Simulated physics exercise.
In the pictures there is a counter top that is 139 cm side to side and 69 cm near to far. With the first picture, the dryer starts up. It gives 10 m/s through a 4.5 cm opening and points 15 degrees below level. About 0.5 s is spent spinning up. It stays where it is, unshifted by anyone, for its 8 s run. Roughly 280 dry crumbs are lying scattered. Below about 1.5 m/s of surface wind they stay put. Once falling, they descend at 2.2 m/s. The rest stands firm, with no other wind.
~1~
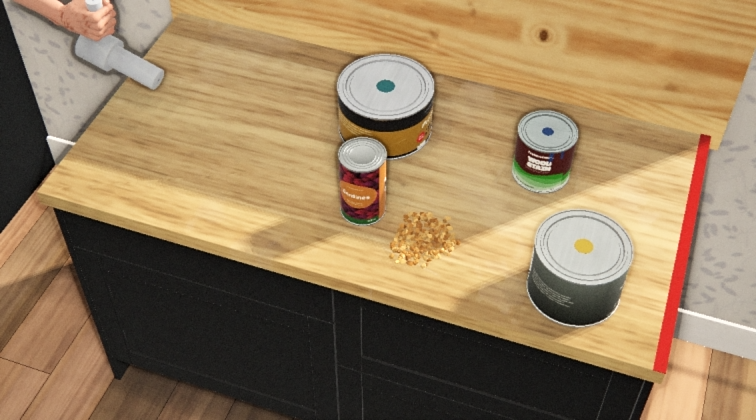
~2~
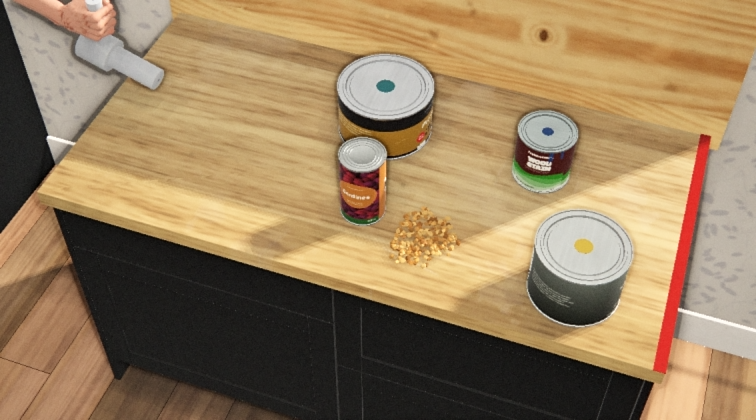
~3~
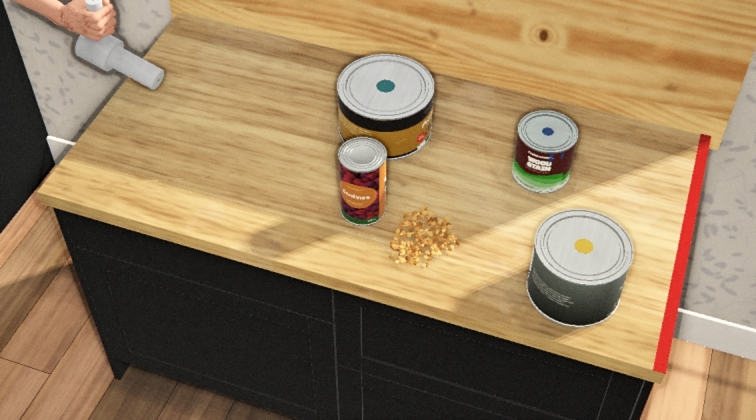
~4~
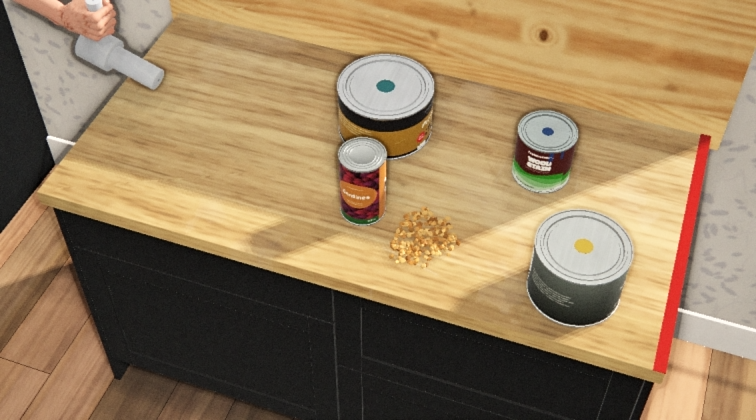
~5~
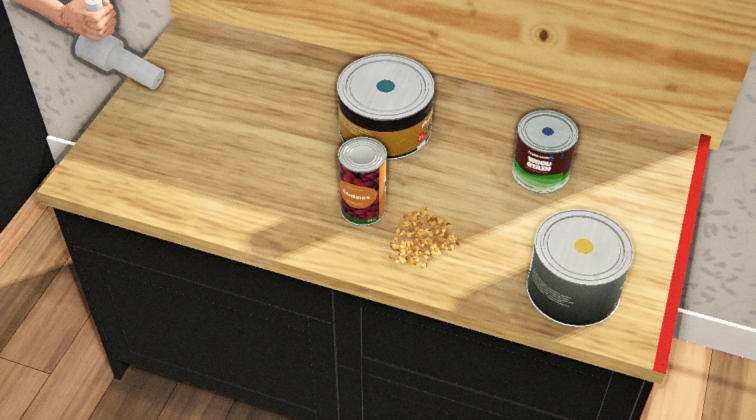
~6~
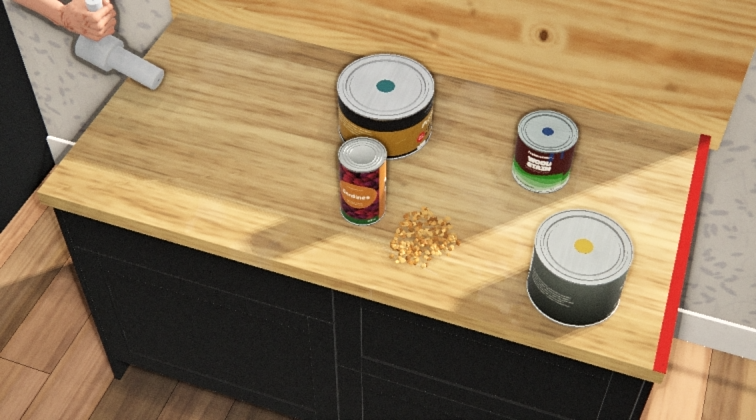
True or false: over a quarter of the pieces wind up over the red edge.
False.
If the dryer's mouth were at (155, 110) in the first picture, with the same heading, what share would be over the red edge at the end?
Estimate: About 0 %.
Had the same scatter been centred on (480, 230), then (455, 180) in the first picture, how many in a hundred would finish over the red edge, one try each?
Roughly 50 %, then 80 %.
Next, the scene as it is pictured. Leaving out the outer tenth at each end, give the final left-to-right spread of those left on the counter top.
The middle group spans some 10 cm.
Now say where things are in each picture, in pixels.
The middle of the dry crumbs is near (419, 238), none has stirred yet and the mouth of the dryer is at (158, 80), in the first frame.
The middle of the dry crumbs is near (419, 236), none has stirred yet and the red edge is centred on (691, 243), in the second frame.
The middle of the dry crumbs is near (419, 236), none has stirred yet, the top of a tin is at (362, 154) and the top of a large tin is at (584, 246), in the third frame.
The middle of the dry crumbs is near (419, 236) and none has stirred yet, in the fourth frame.
The middle of the dry crumbs is near (419, 236) and none has stirred yet, in the fifth frame.
The middle of the dry crumbs is near (419, 236) and none has stirred yet, in the sixth frame.
Then, 1.2 s after the last picture, 3 % are over the red edge; the middle of those still in play is near (421, 239); 58 % have settled or left.
Then, 2.1 s after the last picture, 3 % are over the red edge; the middle of those still in play is near (421, 239); 59 % have settled or left.
Then, 4.0 s after the last picture, 4 % are over the red edge; the middle of those still in play is near (427, 242); 63 % have settled or left.
Then, 7.6 s after the last picture, at the end, 5 % are over the red edge; the middle of those still in play is near (427, 242).
